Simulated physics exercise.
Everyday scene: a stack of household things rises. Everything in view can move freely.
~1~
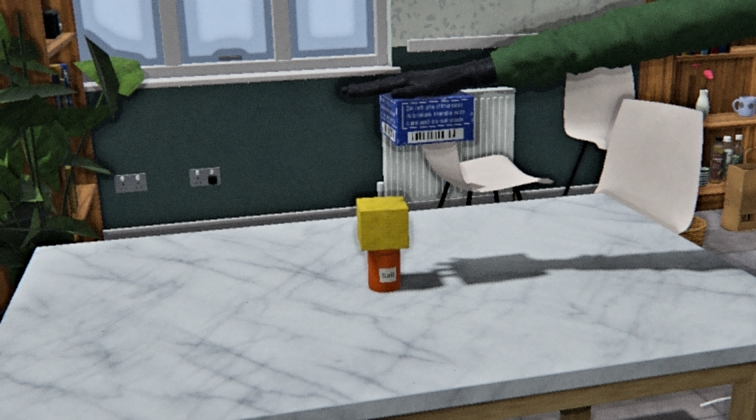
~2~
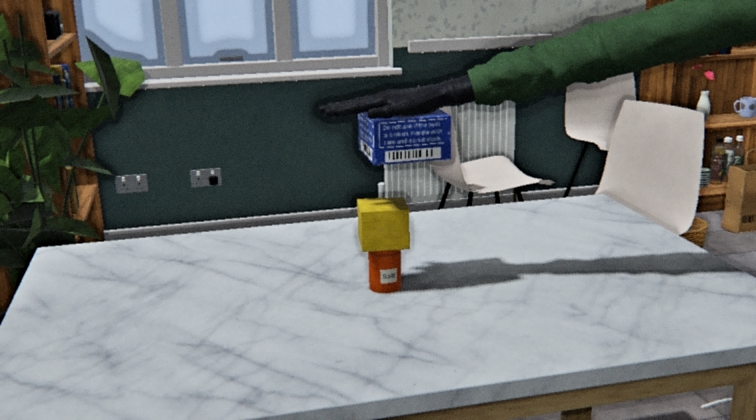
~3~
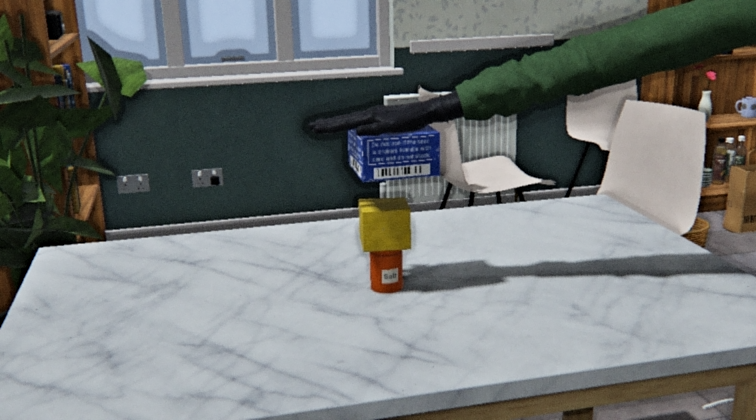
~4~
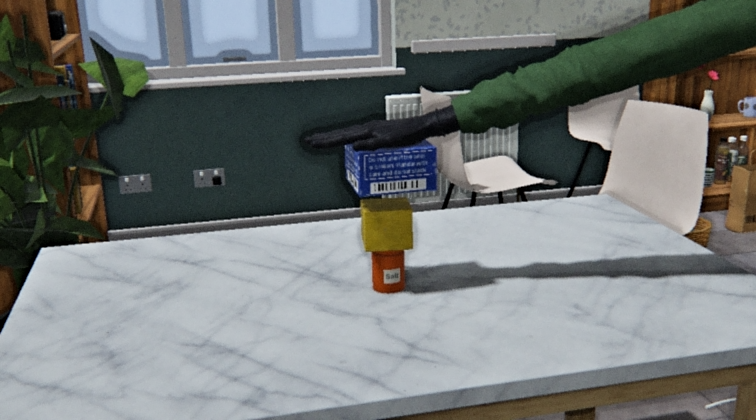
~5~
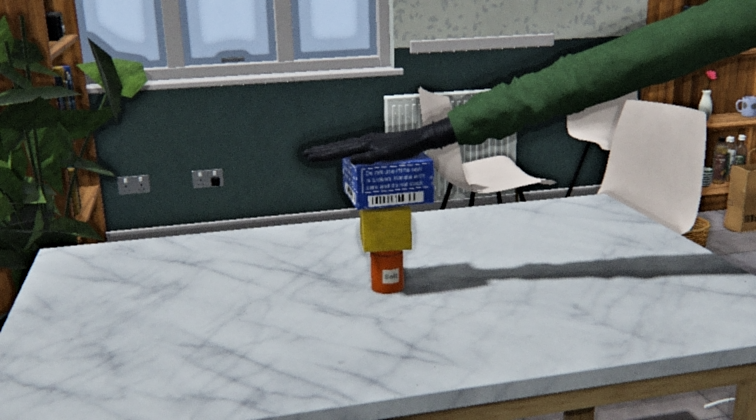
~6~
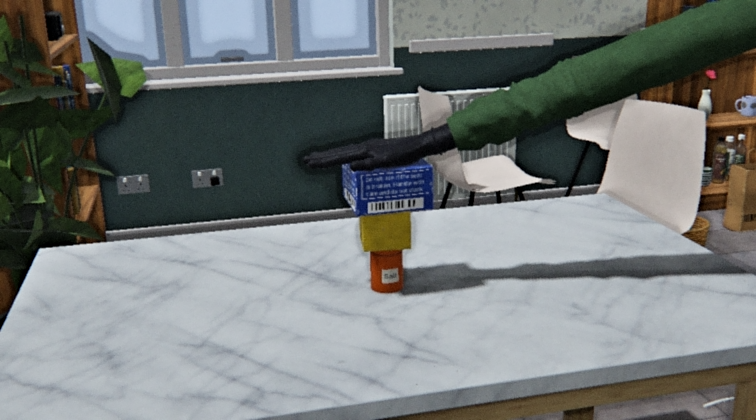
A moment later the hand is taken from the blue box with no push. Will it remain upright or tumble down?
The stack stays intact.
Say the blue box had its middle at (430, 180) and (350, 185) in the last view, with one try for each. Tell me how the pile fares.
On the first go it collapses, and on the second it collapses.
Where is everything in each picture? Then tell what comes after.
In the first frame, coming down; blue box (426, 115); yellow block (382, 223).
In the second frame, coming down; blue box (403, 133); yellow block (383, 224).
In the third frame, coming down; blue box (393, 150); yellow block (385, 224).
In the fourth frame, coming down; blue box (390, 164); yellow block (387, 224).
In the fifth frame, coming down; blue box (387, 176); yellow block (385, 224).
In the sixth frame, in place under the hand; blue box (387, 183); yellow block (385, 224).
Then, 0.20 s past the last view, nothing moves.
Then, 0.50 s past the last view, blue box resting near (387, 183).
Finally, all 3 still in place. Final places as the last picture's camera would see them, blue box near (387, 183). The pile holds.
